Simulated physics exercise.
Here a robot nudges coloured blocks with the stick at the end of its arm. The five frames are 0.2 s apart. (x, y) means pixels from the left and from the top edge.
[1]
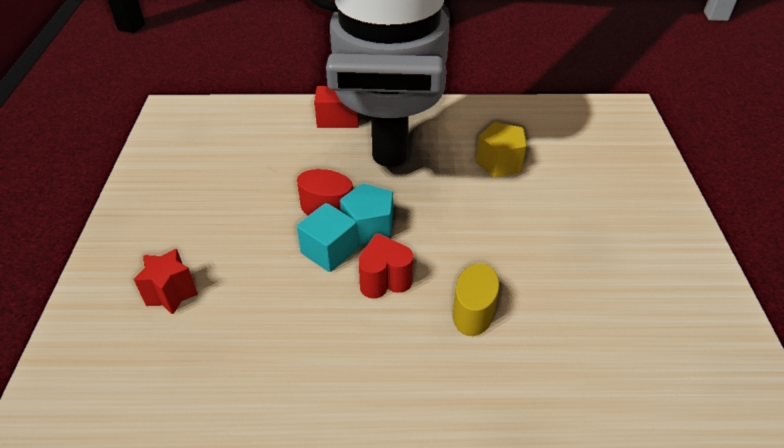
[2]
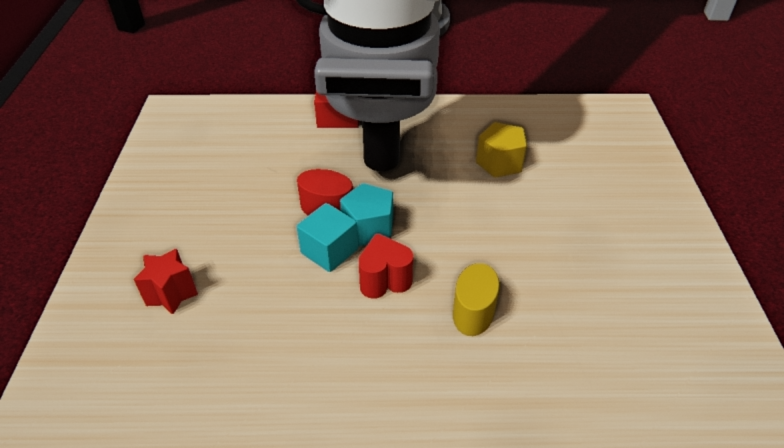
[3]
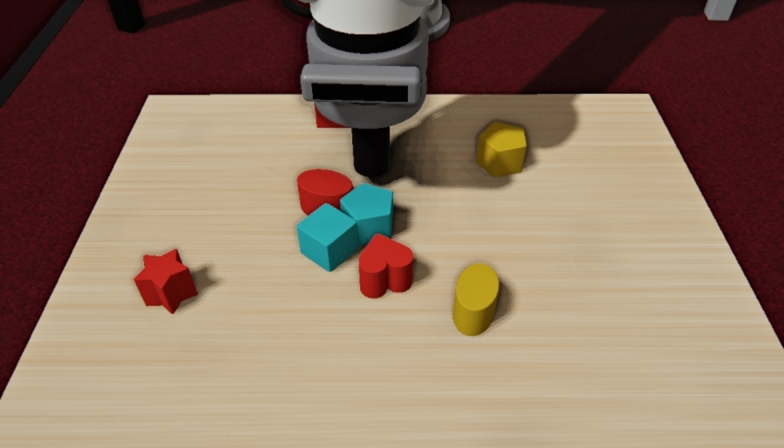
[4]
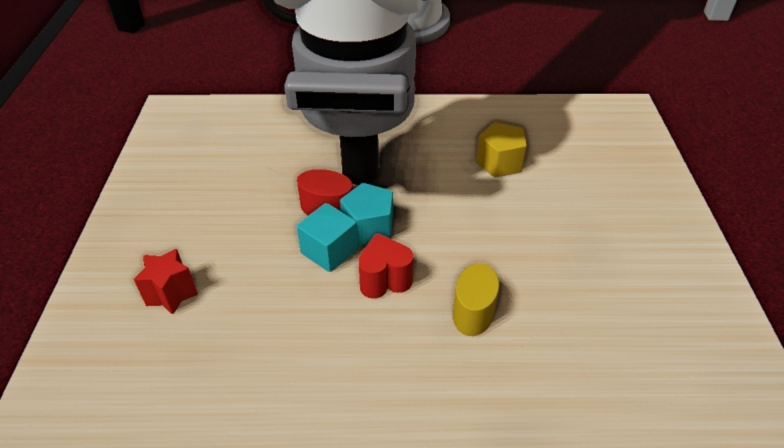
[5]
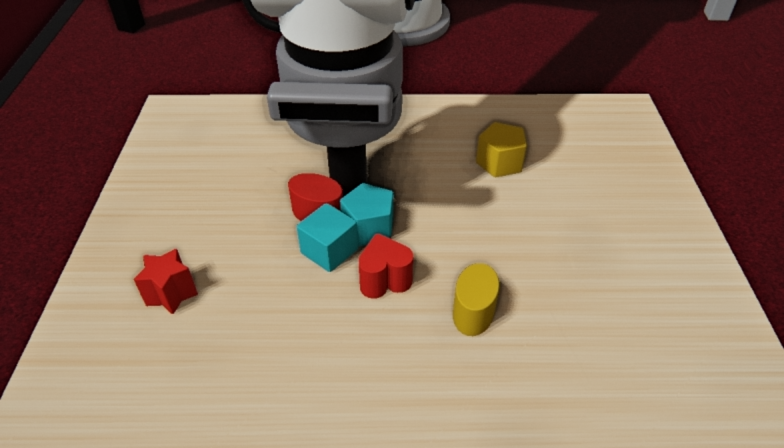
The robot arm's black stick slid toward the viewer and a little left across the wooden table, then nudged the red oval block slightly left, while the turquoise blocks and red heart beside it stayed still.
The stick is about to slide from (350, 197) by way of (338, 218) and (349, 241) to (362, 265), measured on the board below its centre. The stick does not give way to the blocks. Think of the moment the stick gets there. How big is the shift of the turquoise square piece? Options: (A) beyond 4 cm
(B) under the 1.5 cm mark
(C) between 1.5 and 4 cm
I choose C.
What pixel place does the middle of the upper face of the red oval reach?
In the picture, that point is around (296, 199).
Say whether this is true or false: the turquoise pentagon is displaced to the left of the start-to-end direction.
Answer: True.
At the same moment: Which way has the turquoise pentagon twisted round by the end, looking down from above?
Viewed from the top, it goes anticlockwise.
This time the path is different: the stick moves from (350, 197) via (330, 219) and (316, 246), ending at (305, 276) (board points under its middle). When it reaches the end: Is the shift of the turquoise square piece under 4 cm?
My answer is no.
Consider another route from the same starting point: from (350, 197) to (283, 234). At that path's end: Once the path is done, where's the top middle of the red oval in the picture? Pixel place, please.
The spot you're after is about (238, 217) in the image.
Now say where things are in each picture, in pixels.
In the first frame, stick's lower end at (390, 156); red oval at (325, 181); turquoise square piece at (327, 223); turquoise pentagon at (368, 201); red heart block at (384, 254).
In the second frame, stick at (382, 161); blocks still.
In the third frame, stick at (372, 166); blocks still.
In the fourth frame, stick at (361, 173); blocks still.
In the fifth frame, stick at (349, 183); red oval at (315, 186); turquoise square piece at (327, 223); turquoise pentagon at (368, 201); red heart block at (384, 254).
On the path given first. Halfway along, stick at (342, 216); red oval at (296, 199), turned 40° clockwise; turquoise square piece at (316, 234), turned 50° anticlockwise; turquoise pentagon at (382, 215), turned 30° anticlockwise.
At the end, stick at (362, 251); red oval at (296, 199), turned 40° clockwise; turquoise square piece at (317, 251), turned 15° clockwise; turquoise pentagon at (403, 223), turned 55° anticlockwise; red heart block at (390, 263).
